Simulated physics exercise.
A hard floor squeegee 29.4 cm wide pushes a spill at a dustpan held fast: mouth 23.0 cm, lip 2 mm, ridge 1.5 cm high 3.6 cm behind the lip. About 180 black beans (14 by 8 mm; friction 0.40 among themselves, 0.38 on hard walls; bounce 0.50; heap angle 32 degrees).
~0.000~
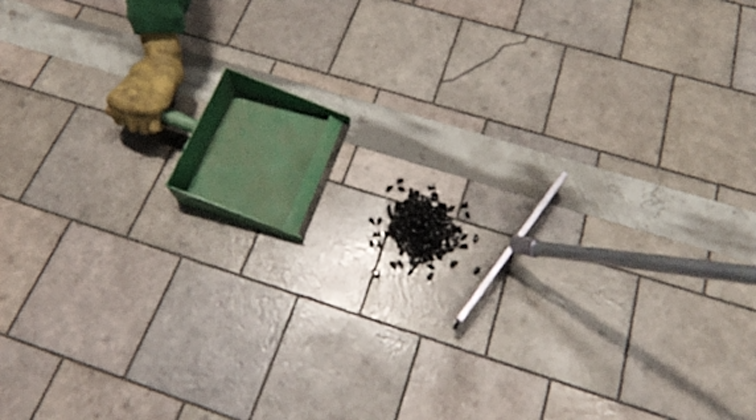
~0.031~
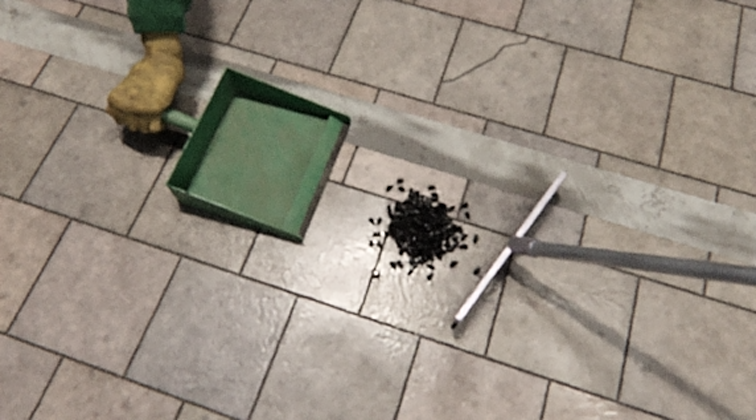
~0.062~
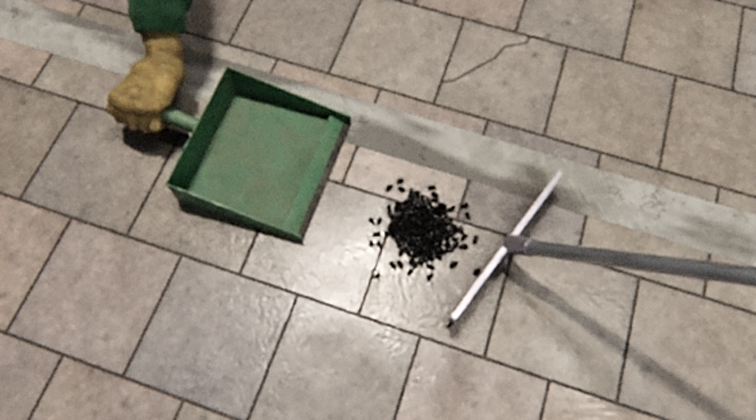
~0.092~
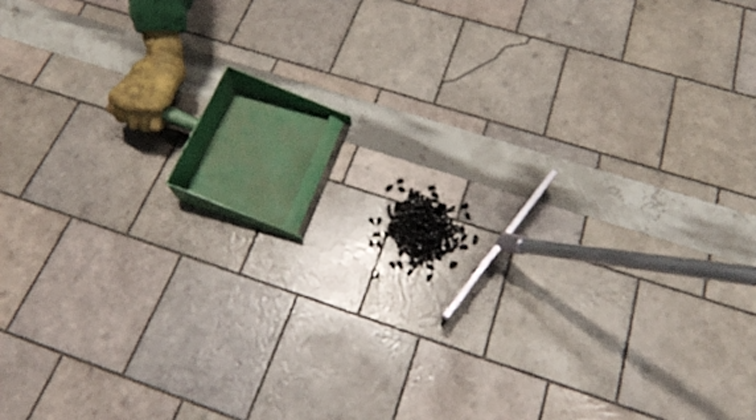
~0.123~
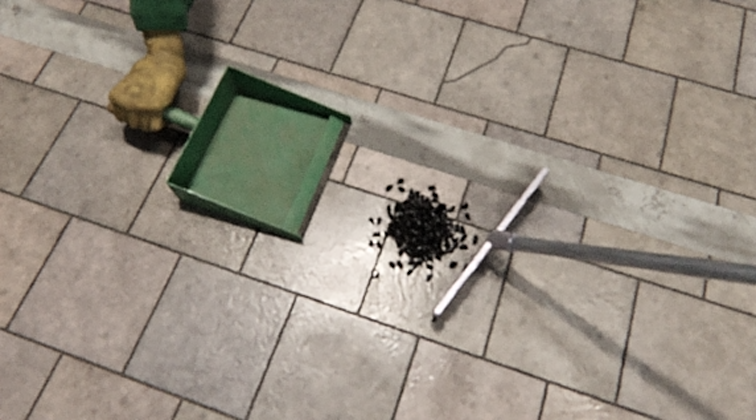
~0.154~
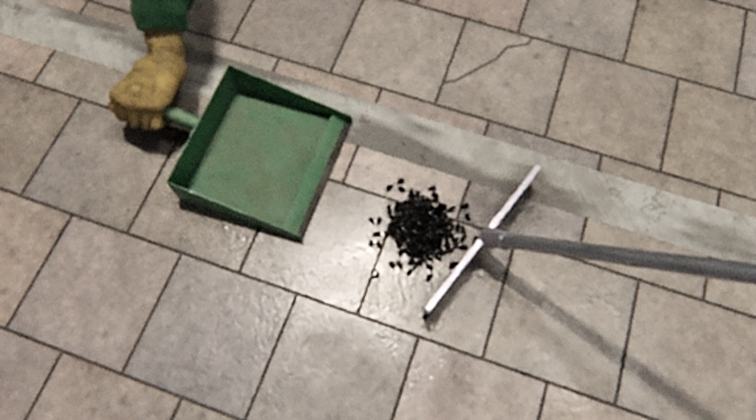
On a floor of greyish-beige tiles crossed by a paler strip, seen from above at a slant, the view stays still. A yellow-gloved hand below a green sleeve holds a green dustpan at left, with a heap of small black beans near the centre and a thin, pale squeegee blade on a grey pole at right. The blade slides slowly left to the heap's scattered edge, while the heap looks almost unchanged and the dustpan stays put.
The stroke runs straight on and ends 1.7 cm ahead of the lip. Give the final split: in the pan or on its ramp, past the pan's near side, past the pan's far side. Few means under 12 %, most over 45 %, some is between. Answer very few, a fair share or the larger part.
Pan very few, near side very few, far side very few.
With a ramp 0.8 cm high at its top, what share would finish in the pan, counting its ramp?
It would be near 5 per cent.
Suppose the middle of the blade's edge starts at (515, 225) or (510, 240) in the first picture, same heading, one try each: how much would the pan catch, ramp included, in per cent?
Some 15 and 5 per cent.
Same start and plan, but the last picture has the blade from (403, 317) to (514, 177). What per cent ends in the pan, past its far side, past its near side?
Pan 0, far 5, near 10.
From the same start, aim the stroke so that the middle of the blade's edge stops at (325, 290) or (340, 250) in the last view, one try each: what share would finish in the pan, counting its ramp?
Some 0 and 0 per cent.
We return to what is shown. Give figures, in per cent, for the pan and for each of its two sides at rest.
Pan 5; near side 5; far side 0.
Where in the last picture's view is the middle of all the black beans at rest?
At about (343, 189).
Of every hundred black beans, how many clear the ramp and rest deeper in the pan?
Roughly 0 per cent.
Then, at 0.39 s, middle of the blade 17 cm from the lip; 0 % over the lip, far side 0 %, near side 0 %.
After 0.55 s, middle of the blade 10 cm from the lip; 0 % over the lip, far side 0 %, near side 0 %.
After 0.83 s, middle of the blade 7 cm from the lip; 5 % over the lip, far side 0 %, near side 5 %.
At rest (1.5 s), pan 5 %, near side 5 %, far side 0 %, in front of the lip or behind the blade 90 %.
